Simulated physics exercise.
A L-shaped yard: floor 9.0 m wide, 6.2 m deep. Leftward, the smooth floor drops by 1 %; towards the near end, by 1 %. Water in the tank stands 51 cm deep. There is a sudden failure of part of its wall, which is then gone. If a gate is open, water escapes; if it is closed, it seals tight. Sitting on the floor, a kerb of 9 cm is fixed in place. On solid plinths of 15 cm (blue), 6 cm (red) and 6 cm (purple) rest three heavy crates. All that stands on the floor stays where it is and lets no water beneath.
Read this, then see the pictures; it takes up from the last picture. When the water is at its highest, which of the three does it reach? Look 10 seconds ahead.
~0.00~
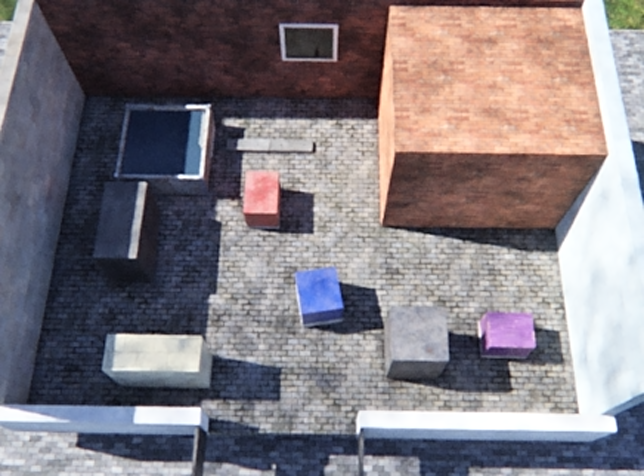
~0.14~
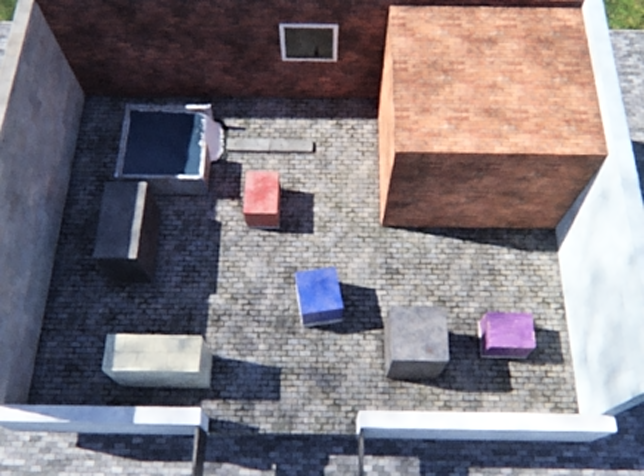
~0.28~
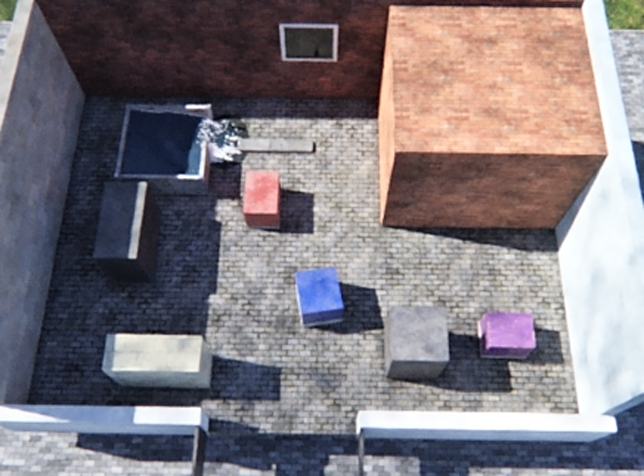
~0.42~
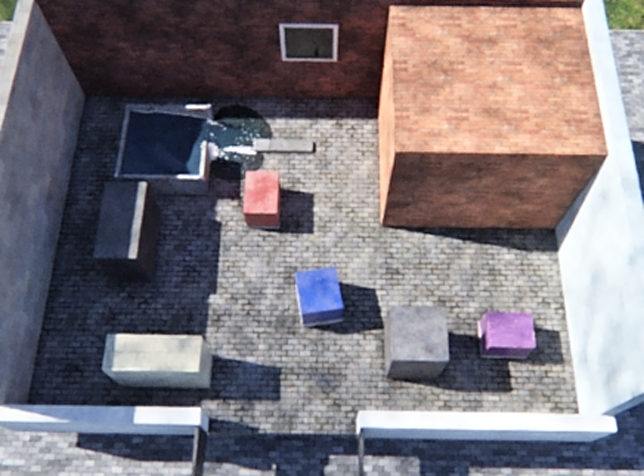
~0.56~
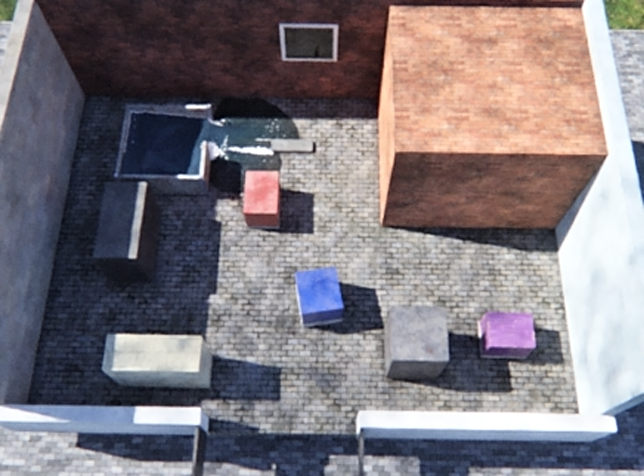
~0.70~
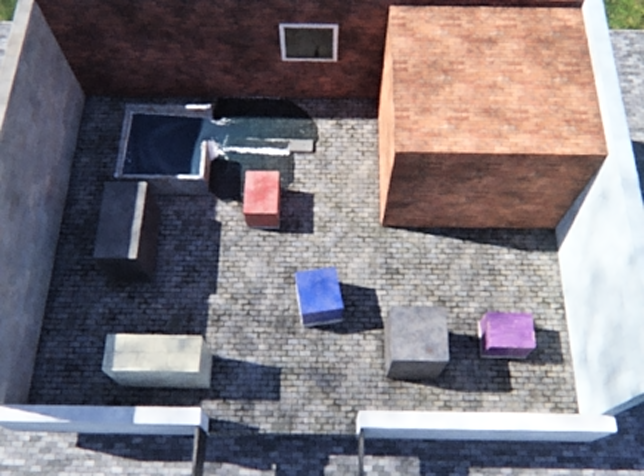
The blue crate is not reached; the red crate is reached; the purple crate is not reached.
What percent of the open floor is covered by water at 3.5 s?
Roughly 25 % of the floor.
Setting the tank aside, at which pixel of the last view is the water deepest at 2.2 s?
It's at about (375, 118) in the last picture.
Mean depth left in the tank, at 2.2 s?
It averages close to 27 centimetres.
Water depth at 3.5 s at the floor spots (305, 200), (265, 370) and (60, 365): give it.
Reading - approx. 1 / 0 / 0 cm.
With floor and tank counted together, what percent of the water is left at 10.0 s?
Remaining: Roughly 92 %.
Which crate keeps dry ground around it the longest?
The purple one.
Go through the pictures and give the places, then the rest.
The first frame shows still water, 51 cm deep, in the tank at (164, 143).
In the second frame, the front is at (218, 159), 0.4 m from the gap at (208, 137); 0.2 m2 of floor is under water; 51 cm left at the back of the tank.
In the third frame, water pours out at (208, 138) and has run 0.7 m, to (240, 157); deepest outside 27 cm, 51 cm at the tank's back.
In the fourth frame, the front is at (267, 130), 1.1 m from the gap at (208, 138); 1.2 m2 of floor is under water; 51 cm left at the back of the tank.
In the fifth frame, water pours out at (208, 138) and has run 1.6 m, to (292, 128); deepest outside 28 cm, 46 cm at the tank's back.
In the sixth frame, water pours out at (208, 137) and has run 2.0 m, to (313, 131); deepest outside 30 cm, 42 cm at the tank's back.
After 1.4 s water covers 15 % of the floor and is deepest (28 cm) near (226, 149); blue plinth not reached, red plinth reached, purple plinth not reached.
After 2.2 s water covers 20 % of the floor and is deepest (29 cm) near (375, 118); blue plinth not reached, red plinth reached, purple plinth not reached.
After 3.5 s water covers 25 % of the floor and is deepest (18 cm) near (226, 149); blue plinth reached, red plinth reached, purple plinth not reached.
After 6.0 s water covers 45 % of the floor and is deepest (11 cm) near (226, 149); blue plinth reached, red plinth reached, purple plinth reached.
After 10.0 s water covers 65 % of the floor and is deepest (8 cm) near (26, 413); highest at the blue plinth 11 cm, highest at the red plinth 10 cm, highest at the purple plinth 3 cm.
